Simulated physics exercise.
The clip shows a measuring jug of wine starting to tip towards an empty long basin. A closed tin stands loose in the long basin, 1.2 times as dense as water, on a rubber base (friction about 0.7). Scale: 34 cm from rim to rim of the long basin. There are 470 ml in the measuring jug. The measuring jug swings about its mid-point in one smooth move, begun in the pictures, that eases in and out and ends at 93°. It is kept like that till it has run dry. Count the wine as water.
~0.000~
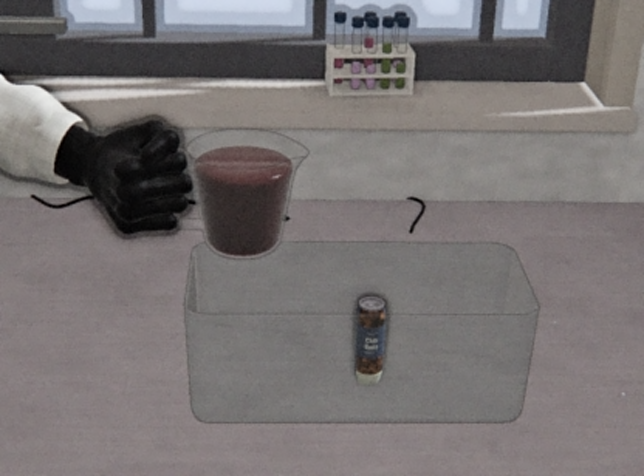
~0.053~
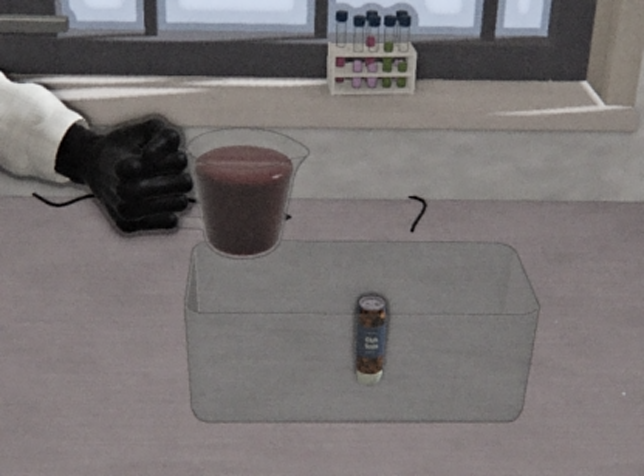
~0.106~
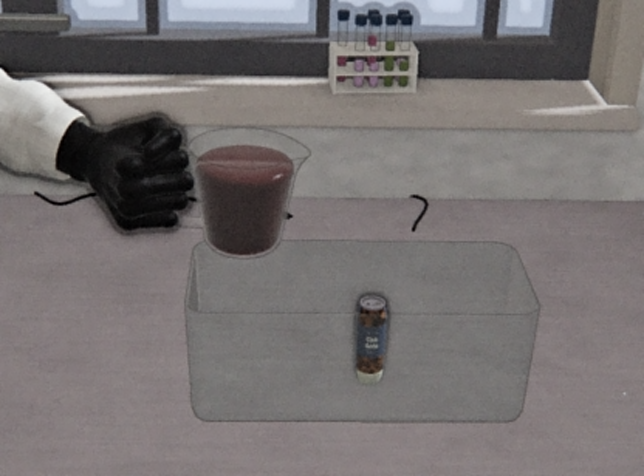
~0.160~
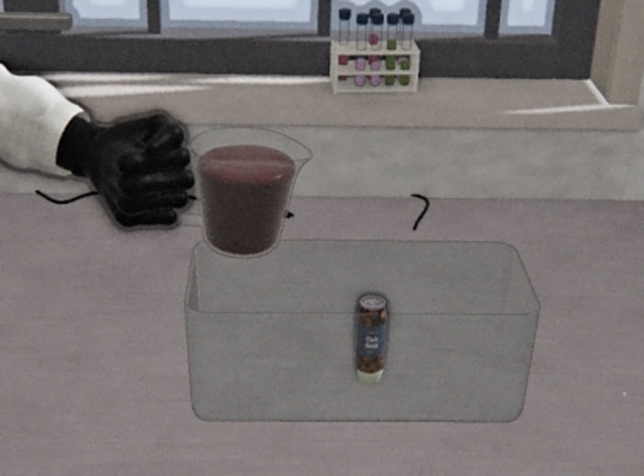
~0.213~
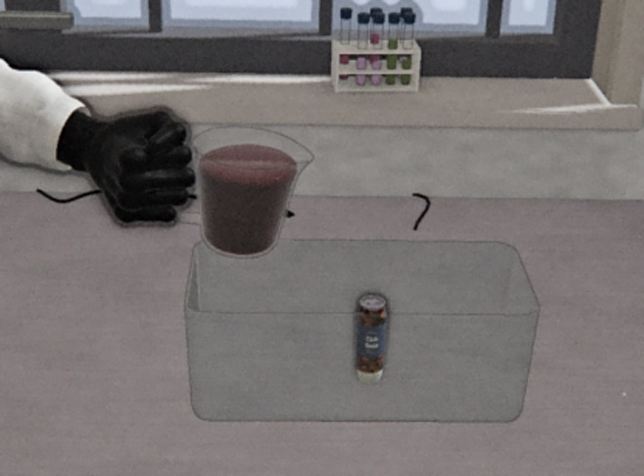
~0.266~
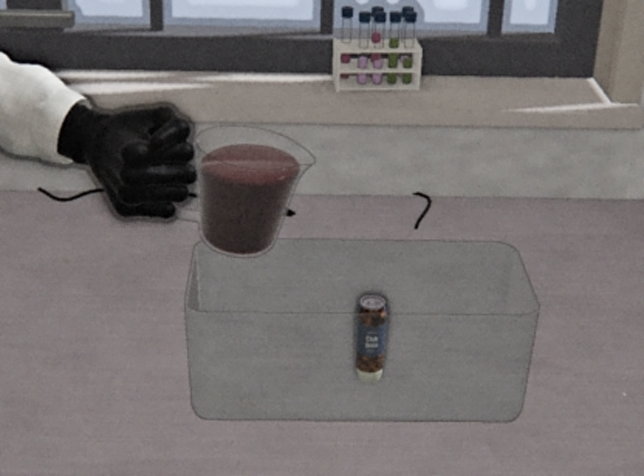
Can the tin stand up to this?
The tin goes over.
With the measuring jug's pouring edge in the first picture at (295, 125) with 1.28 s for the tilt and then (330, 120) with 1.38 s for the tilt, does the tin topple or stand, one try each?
First it topples; then it remains upright.
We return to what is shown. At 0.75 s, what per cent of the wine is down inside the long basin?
Near 7 in a hundred.
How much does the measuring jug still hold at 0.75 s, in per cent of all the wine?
Near 80 in a hundred.
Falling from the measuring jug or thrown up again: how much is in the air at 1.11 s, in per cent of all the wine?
Some 12 per cent.
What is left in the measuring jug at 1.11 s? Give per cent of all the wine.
Near 30 in a hundred.
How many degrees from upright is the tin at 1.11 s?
It is at some 0°.
Then, 0.75 s in, the tilt is 53° and 81 per cent is still to pour; the tin stands where it began.
Then, 1.11 s in, the tilt is 84° and 30 per cent is still to pour; the tin stands where it began.
Then, 1.48 s in, the tilt is 93° and 3 per cent is still to pour; the tin lies on its side.
Then, 1.89 s in, the tilt is 93° and 0 per cent is still to pour; the tin lies on its side.
Finally, the tin lies on its side.
